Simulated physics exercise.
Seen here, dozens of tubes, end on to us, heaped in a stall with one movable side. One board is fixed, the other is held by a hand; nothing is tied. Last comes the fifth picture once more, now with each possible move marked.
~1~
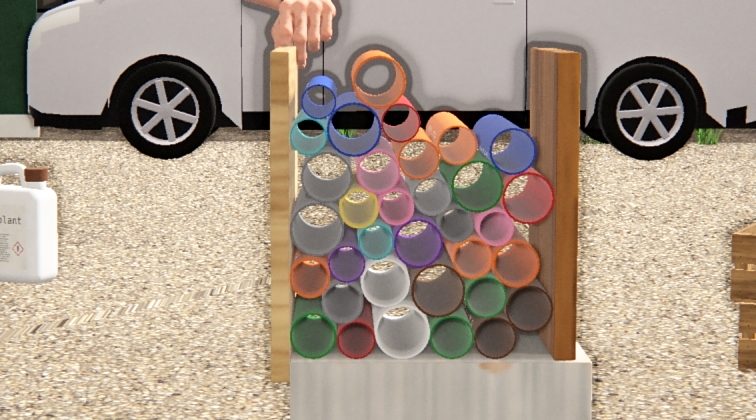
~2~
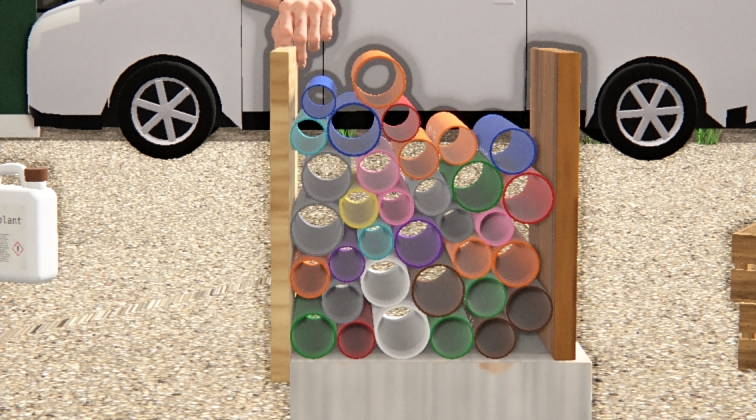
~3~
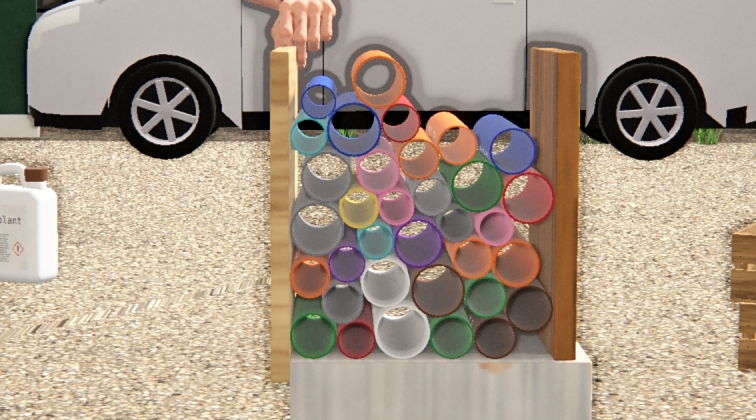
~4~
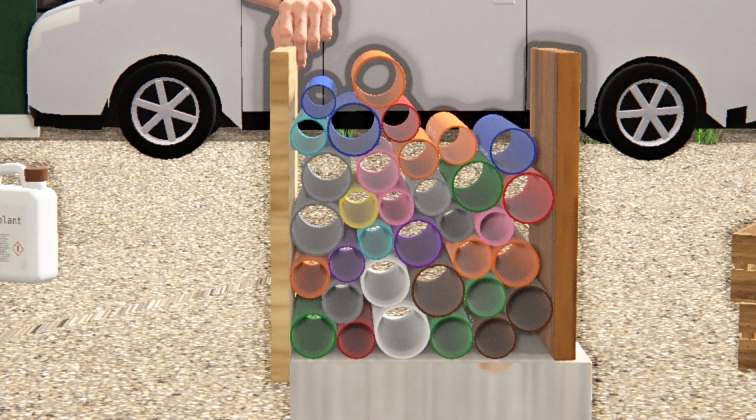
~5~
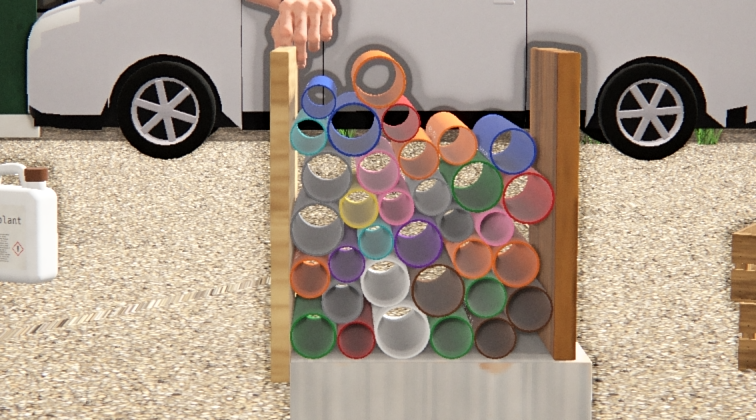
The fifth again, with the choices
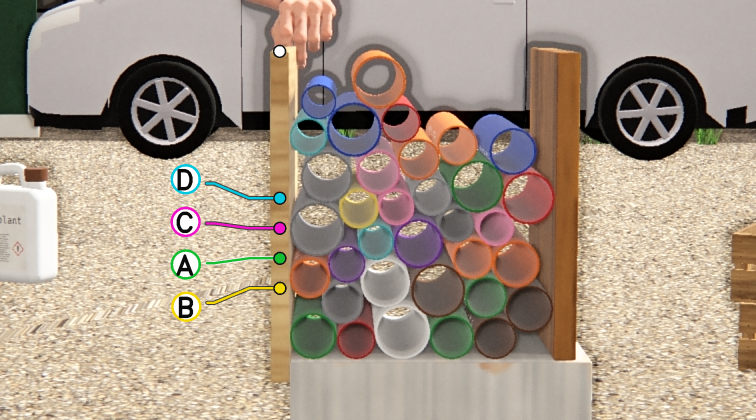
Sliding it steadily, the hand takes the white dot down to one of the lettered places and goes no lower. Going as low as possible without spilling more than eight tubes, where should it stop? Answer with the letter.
The last mark within the limit is A.
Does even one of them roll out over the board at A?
At A: Yes.
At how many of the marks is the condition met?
Three of them.
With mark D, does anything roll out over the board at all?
Yes.
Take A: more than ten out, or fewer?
Fewer than ten.
On the marked copy, A at (280, 258); B at (280, 288); C at (279, 229); D at (279, 198); the white dot at (279, 52).
Taking A. A third of the way, top of the board (290, 150).
Two thirds of the way, top of the board (290, 256).
When it is over, top of the board (290, 257), six out over the board.
As for the rest, B nine out over the board; C about four out over the board; D two out over the board.
